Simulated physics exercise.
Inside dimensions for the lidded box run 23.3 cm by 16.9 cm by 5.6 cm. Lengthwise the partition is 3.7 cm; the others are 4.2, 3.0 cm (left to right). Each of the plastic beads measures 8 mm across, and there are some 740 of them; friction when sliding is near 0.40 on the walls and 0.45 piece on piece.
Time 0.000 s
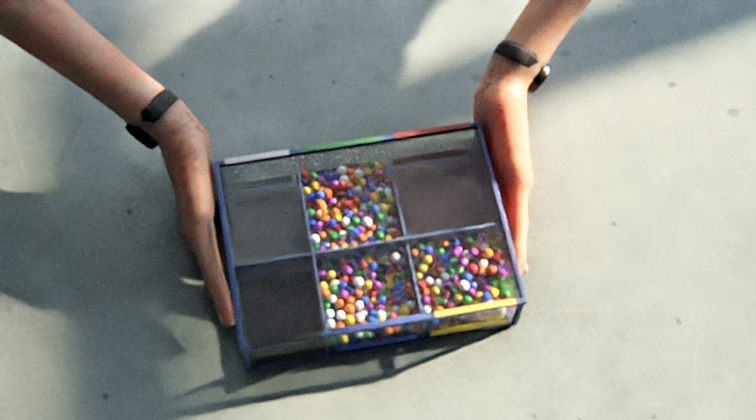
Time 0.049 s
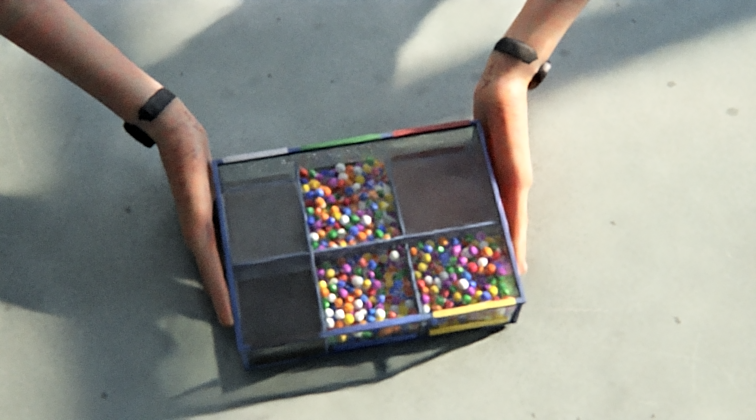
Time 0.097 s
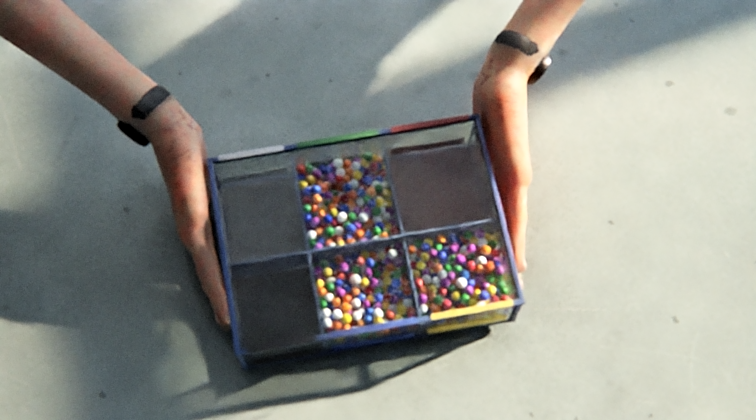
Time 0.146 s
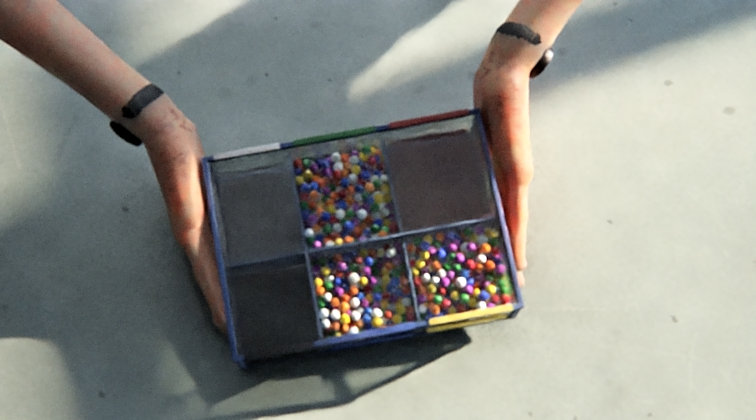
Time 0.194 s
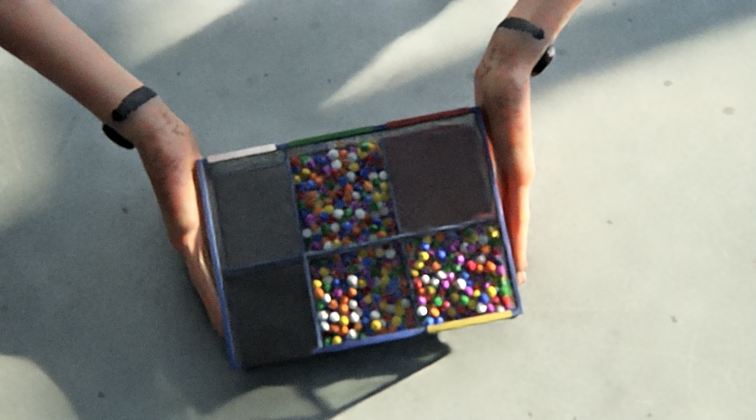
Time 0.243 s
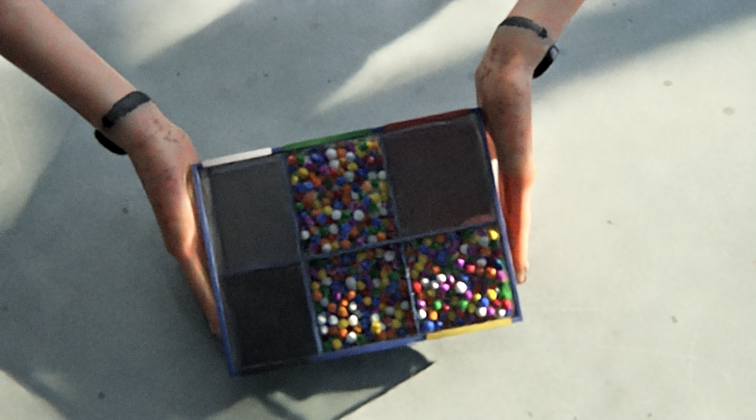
We see two hands with dark wristbands holding a clear-lidded, divided box with colourful beads in three of its six compartments, then gradually tilting it toward its front left corner while the beads shift slightly inside their sections.
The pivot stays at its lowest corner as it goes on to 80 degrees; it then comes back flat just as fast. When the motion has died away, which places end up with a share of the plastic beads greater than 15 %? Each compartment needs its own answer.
Red: Does not qualify; blue: Qualifies; green: Qualifies; yellow: Qualifies; white: Does not qualify; black: Does not qualify.
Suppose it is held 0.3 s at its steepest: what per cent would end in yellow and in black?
Then, in per cent: Yellow 30, black 5.
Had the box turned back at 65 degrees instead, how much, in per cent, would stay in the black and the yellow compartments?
The black compartment would get 0 per cent and the yellow one 30 per cent.
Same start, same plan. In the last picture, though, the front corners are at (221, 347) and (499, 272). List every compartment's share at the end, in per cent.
Each compartment ends with this per cent: Red 0, blue 40, green 30, yellow 15, white 10 and black 5.
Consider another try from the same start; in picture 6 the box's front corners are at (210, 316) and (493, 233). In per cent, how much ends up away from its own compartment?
In that case some 25 per cent.
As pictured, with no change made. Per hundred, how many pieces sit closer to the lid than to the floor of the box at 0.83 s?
Estimate: Near 40 per cent.
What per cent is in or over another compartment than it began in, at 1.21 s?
I'd put it at about 15 per cent.
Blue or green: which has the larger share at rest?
The blue one.
After 0.83 s, tilt 78 degrees; blue 35 %, green 30 %, yellow 30 %.
After 1.21 s, tilt 33 degrees; blue 40 %, green 30 %, yellow 30 %, black 5 %.
After 1.69 s, tilt 0 degrees; blue 40 %, green 30 %, yellow 30 %, black 5 %.
By 2.3 s all is still; red 0 %, blue 40 %, green 30 %, yellow 30 %, white 0 %, black 5 %.
